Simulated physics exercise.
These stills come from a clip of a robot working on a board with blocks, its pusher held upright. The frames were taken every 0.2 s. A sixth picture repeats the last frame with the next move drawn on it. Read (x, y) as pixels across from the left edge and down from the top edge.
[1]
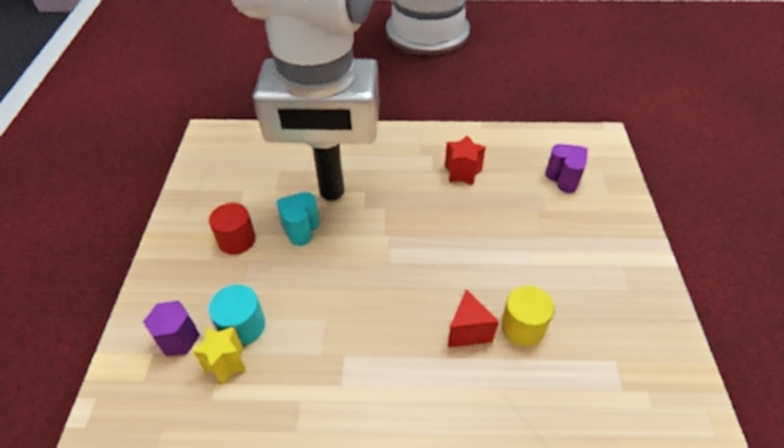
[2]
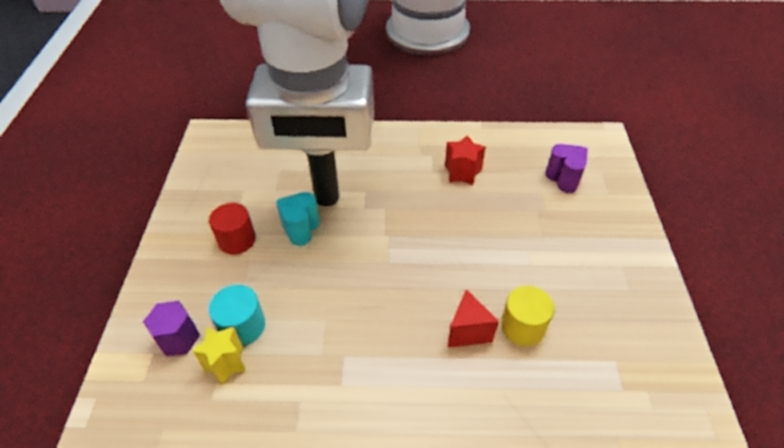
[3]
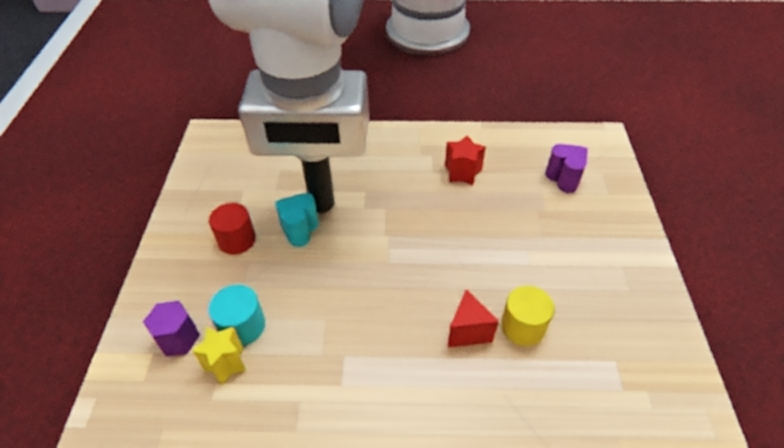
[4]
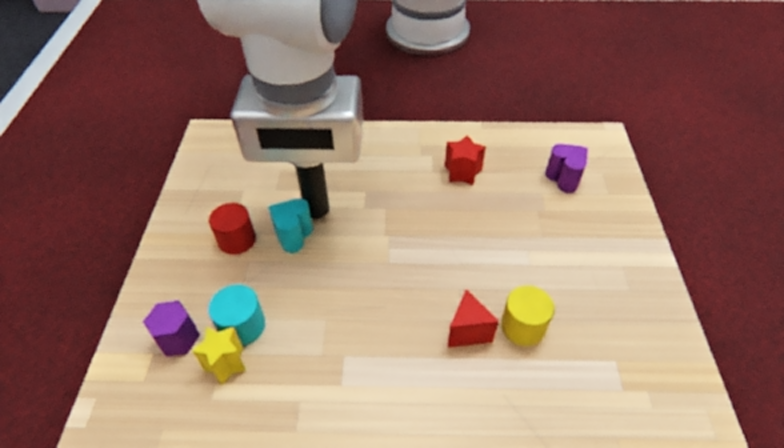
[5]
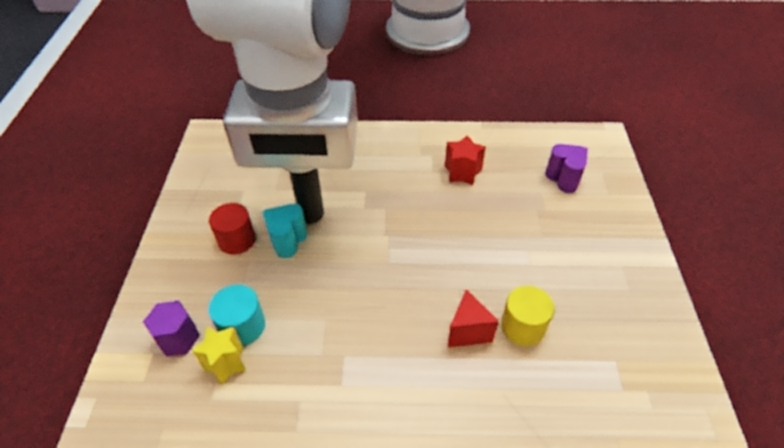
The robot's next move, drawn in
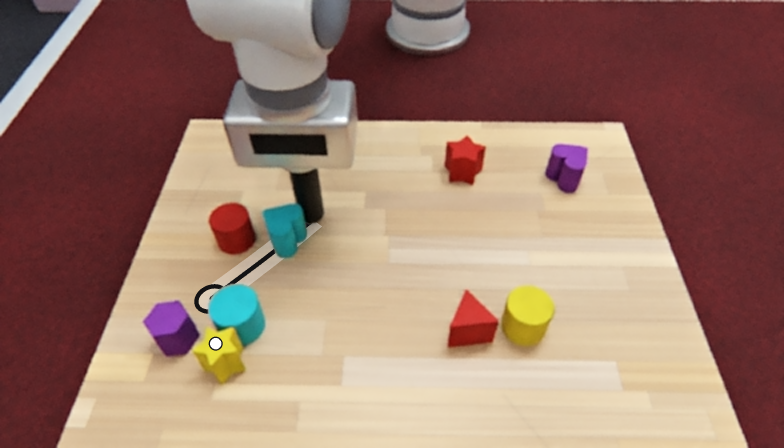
A robot arm with a black pusher moves slightly down and left on a wooden board, reaching the turquoise heart-shaped block and nudging it a short way toward the red cylinder, while the other colored blocks stay still.
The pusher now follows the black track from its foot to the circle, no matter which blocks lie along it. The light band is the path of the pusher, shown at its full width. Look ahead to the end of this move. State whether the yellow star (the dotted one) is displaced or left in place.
It is still where it was.
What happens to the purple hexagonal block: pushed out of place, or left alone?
The purple hexagonal block will be pushed away from where it stands.
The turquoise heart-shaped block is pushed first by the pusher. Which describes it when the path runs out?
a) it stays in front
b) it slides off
a (it stays in front)
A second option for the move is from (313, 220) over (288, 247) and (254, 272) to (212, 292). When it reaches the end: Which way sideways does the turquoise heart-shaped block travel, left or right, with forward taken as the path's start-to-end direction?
Its shift is rightward.
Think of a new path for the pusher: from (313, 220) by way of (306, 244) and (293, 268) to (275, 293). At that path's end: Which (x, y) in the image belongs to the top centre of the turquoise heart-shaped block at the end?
It comes to (250, 243).
The line goes straight from (313, 220) to (211, 299); the dot is on the yellow star.
What follows on the original path. One third of the way, pusher at (280, 240); turquoise heart-shaped block at (246, 245).
Two thirds of the way, pusher at (246, 266); turquoise heart-shaped block at (208, 272).
At the end, pusher at (209, 293); purple hexagonal block at (143, 339), turned 45° anticlockwise; yellow star unmoved; turquoise heart-shaped block at (164, 299), turned 20° clockwise.
